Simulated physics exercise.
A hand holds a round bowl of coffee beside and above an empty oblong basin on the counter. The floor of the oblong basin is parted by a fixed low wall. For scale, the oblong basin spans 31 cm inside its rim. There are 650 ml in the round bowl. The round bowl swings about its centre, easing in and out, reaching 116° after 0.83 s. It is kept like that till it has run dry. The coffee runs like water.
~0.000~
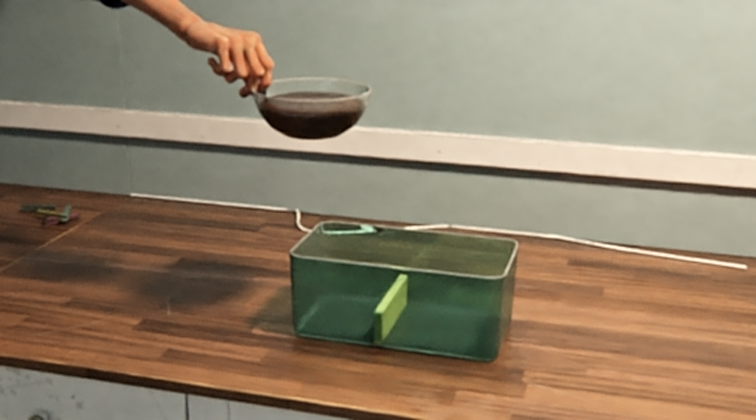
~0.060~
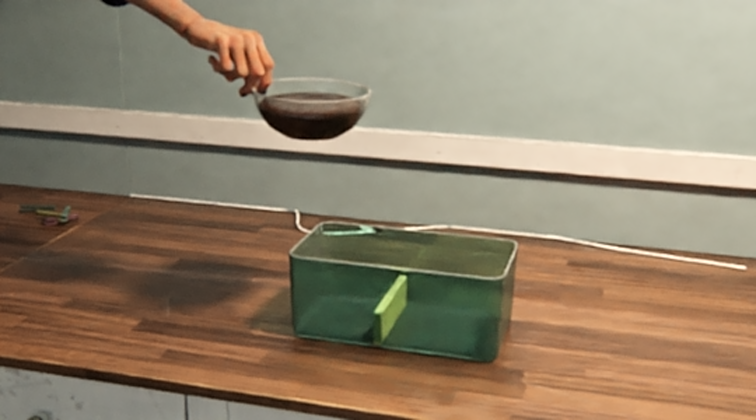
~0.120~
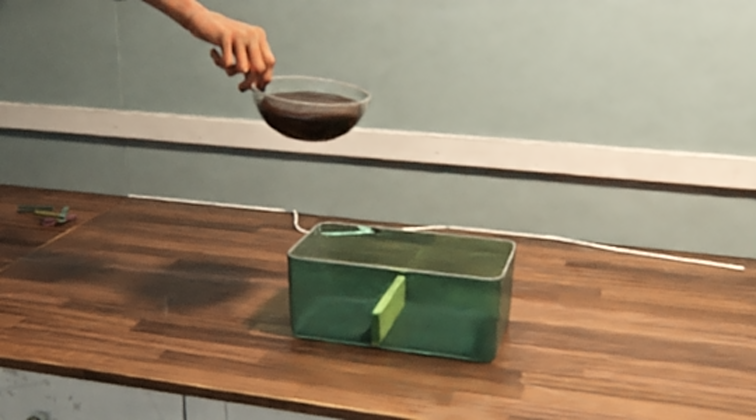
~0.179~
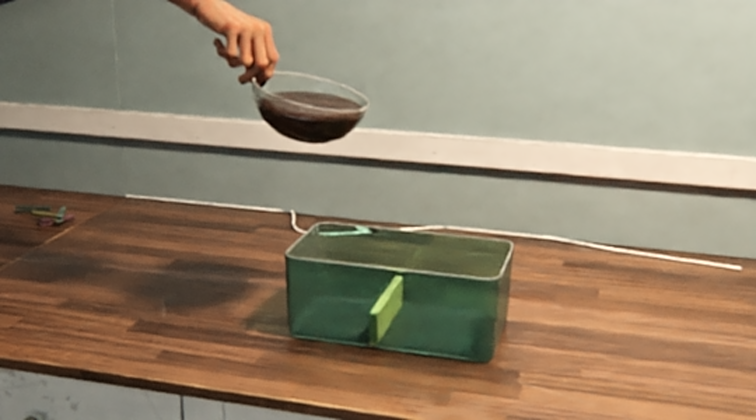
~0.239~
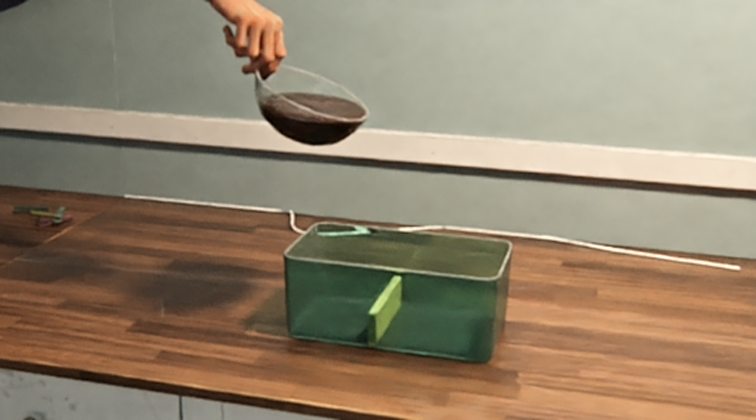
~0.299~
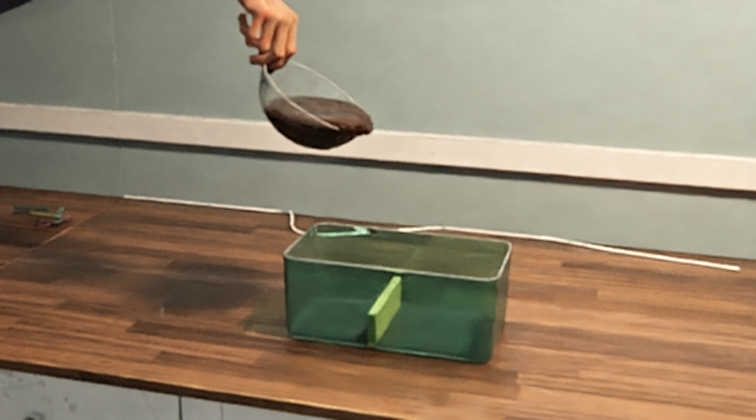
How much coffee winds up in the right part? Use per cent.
The far part has some 69 per cent.
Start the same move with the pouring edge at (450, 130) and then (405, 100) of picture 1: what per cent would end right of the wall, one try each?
In turn about 85 and 85 per cent.
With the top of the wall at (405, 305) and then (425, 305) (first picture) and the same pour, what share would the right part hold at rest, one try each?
First 55, then 20 per cent.
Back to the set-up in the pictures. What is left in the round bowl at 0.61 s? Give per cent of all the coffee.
About 5 per cent.
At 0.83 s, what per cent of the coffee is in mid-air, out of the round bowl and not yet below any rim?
About 2 per cent.
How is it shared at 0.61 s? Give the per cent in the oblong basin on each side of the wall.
Left about 2, right about 52.
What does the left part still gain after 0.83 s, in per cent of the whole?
About 0 per cent.
By 0.61 s the tilt is 97° and 5 per cent is still to pour, 2 is left of the wall and 52 right of it.
By 0.83 s the tilt is 116° and 0 per cent is still to pour, 29 is left of the wall and 69 right of it.
By 1.07 s the tilt is 116° and 0 per cent is still to pour, 30 is left of the wall and 69 right of it.
By 1.33 s the tilt is 116° and 0 per cent is still to pour, 30 is left of the wall and 69 right of it.
At rest 30 per cent lies left of the wall, 69 right of it and 1 outside.
